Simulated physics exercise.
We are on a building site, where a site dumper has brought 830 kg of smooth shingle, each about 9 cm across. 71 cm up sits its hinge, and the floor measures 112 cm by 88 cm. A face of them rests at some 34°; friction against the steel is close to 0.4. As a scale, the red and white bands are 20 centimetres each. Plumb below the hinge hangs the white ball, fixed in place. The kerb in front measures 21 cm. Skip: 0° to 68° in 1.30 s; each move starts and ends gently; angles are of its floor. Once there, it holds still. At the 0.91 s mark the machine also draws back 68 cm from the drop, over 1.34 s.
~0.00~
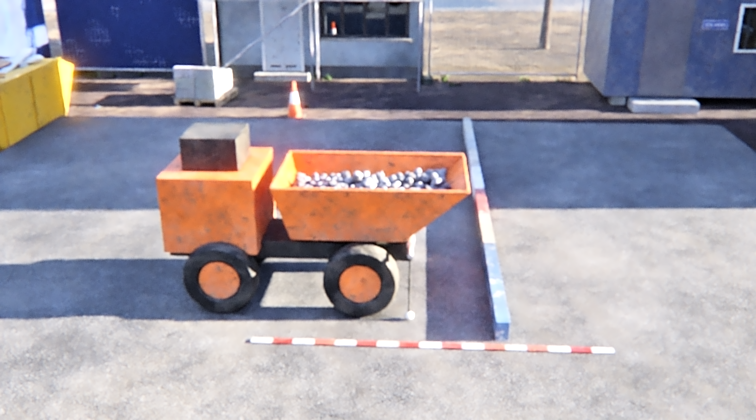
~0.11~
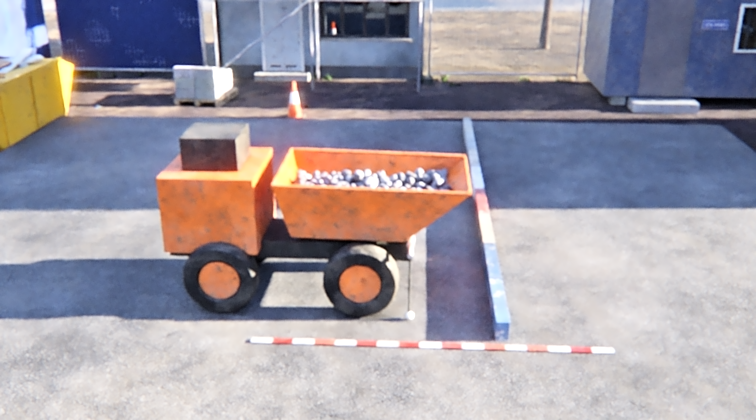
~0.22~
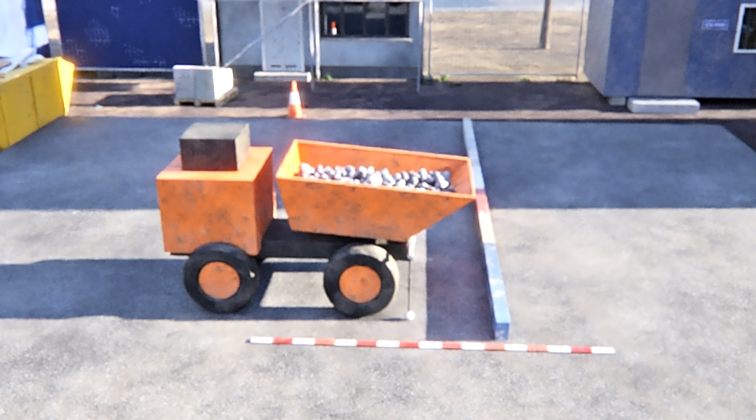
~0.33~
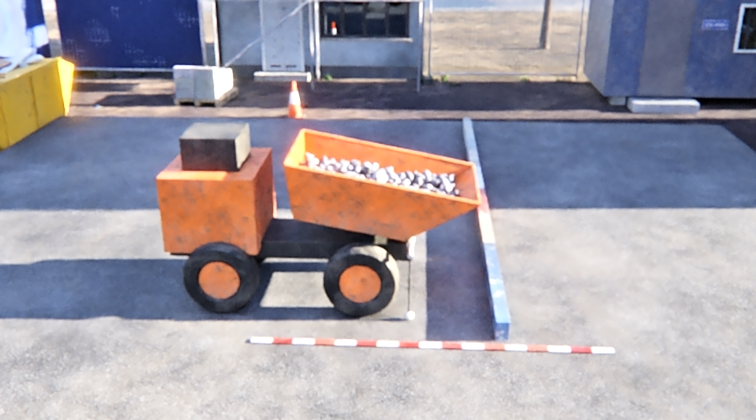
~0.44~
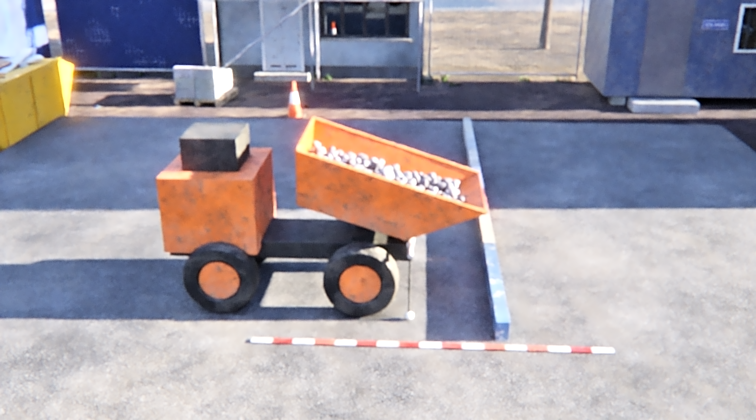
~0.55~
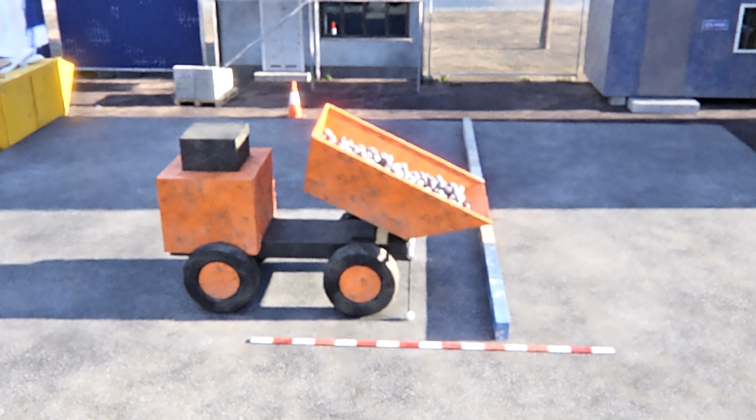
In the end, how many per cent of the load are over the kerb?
Roughly 50 per cent ends up over the kerb.
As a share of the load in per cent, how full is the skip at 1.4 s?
Held: Approx. 70 %.
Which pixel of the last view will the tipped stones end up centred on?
Roughly at pixel (505, 289).
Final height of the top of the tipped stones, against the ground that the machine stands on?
Result: Near 36 cm above the ground.
After 1.0 s the floor is at 58°; 100 % in the skip; the foremost stones are at (483, 234).
After 1.4 s the floor is at 68°; 68 % in the skip, 14 % on this side of the kerb, 17 % over the kerb; the foremost stones are at (533, 278).
After 2.7 s the floor is at 68°; 0 % in the skip, 48 % on this side of the kerb, 52 % over the kerb; the foremost stones are at (747, 307).
After 5.5 s the floor is at 68°; 0 % in the skip, 48 % on this side of the kerb, 52 % over the kerb; the foremost stones are at (753, 303).
